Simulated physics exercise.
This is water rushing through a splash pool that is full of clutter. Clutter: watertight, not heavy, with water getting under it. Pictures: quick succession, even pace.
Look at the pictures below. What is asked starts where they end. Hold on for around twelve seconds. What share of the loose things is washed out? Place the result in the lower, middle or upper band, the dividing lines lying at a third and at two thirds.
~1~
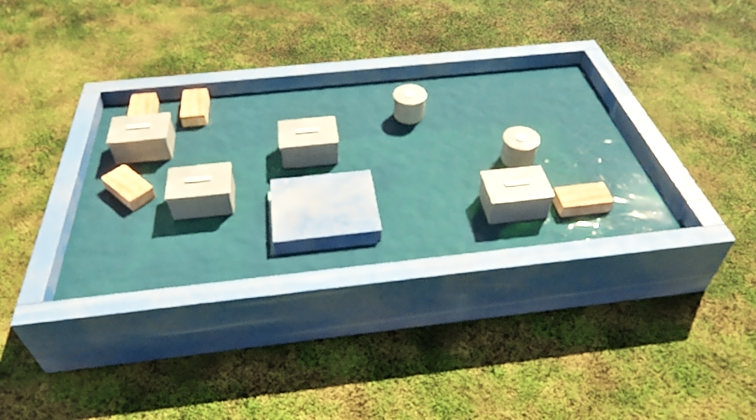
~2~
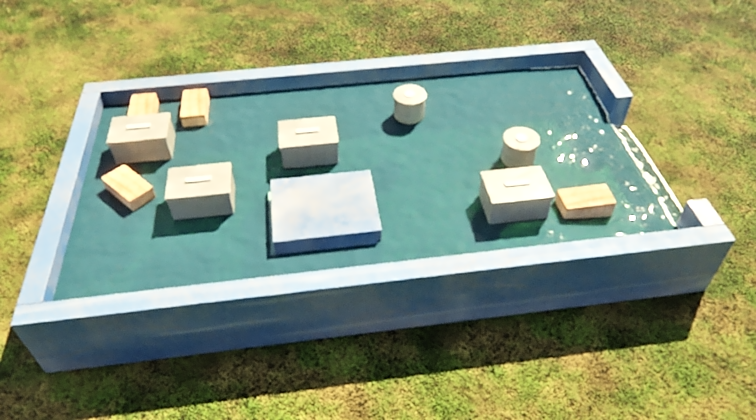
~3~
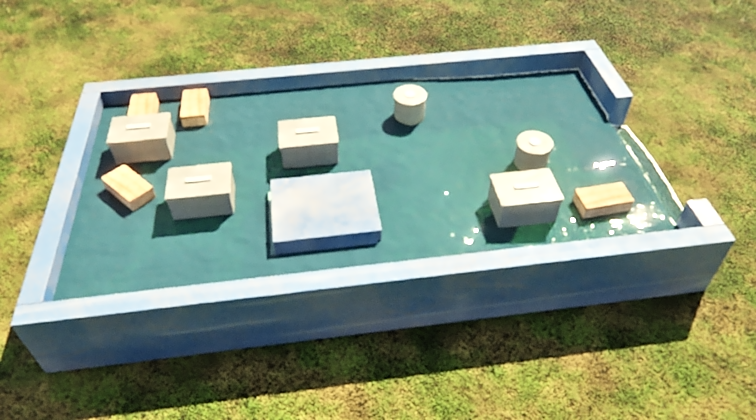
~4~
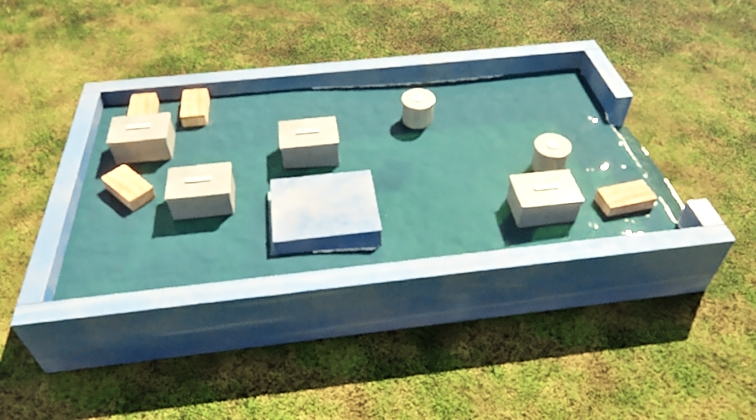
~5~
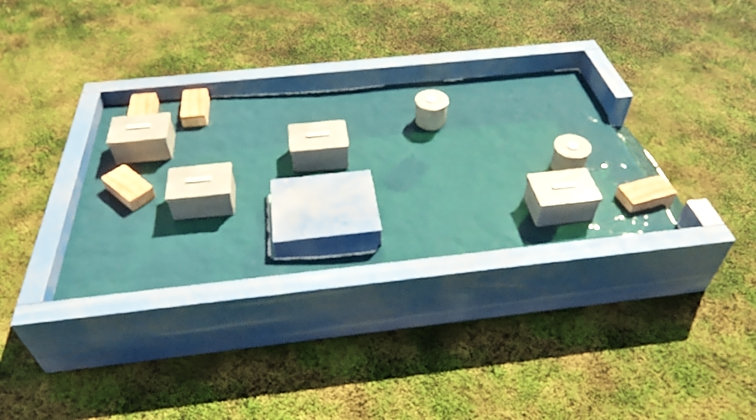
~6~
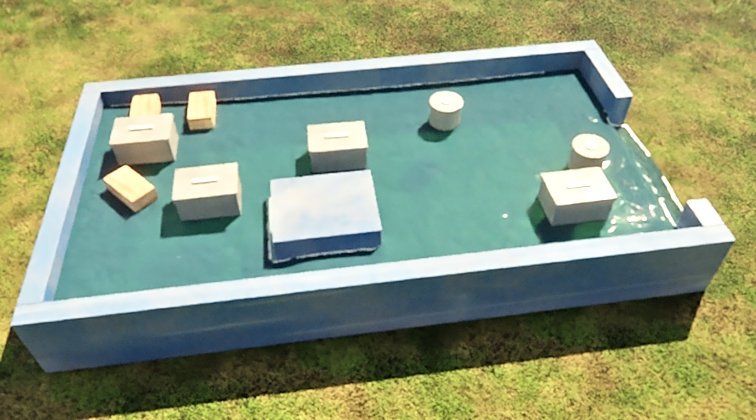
In the middle third.
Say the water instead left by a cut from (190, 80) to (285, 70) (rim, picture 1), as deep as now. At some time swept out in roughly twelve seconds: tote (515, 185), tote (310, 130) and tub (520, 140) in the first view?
Each object, in the order asked: Not flushed / flushed / not flushed.
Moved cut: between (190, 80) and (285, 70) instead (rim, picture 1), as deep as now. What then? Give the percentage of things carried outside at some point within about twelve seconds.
By my count, 60 percent.
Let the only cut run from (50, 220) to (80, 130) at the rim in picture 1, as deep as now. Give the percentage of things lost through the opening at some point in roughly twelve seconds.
It comes to some 60 per cent of the lot.
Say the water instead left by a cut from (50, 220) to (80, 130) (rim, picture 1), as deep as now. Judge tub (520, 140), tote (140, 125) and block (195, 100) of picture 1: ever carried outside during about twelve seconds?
Result by object, in the order asked: Not flushed / flushed / flushed.
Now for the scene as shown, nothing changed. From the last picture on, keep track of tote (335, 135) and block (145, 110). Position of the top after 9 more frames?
Roughly (448, 146) and roughly (170, 113).
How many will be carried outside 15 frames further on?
3.
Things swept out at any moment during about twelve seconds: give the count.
The figure is 4.
A moment on, 1 of 10 are out; 9 afloat.
Next, 3 of 10 are out; 7 afloat.
Later, 3 of 10 are out; 7 afloat.
In the end, 4 of 10 are out; 6 afloat.
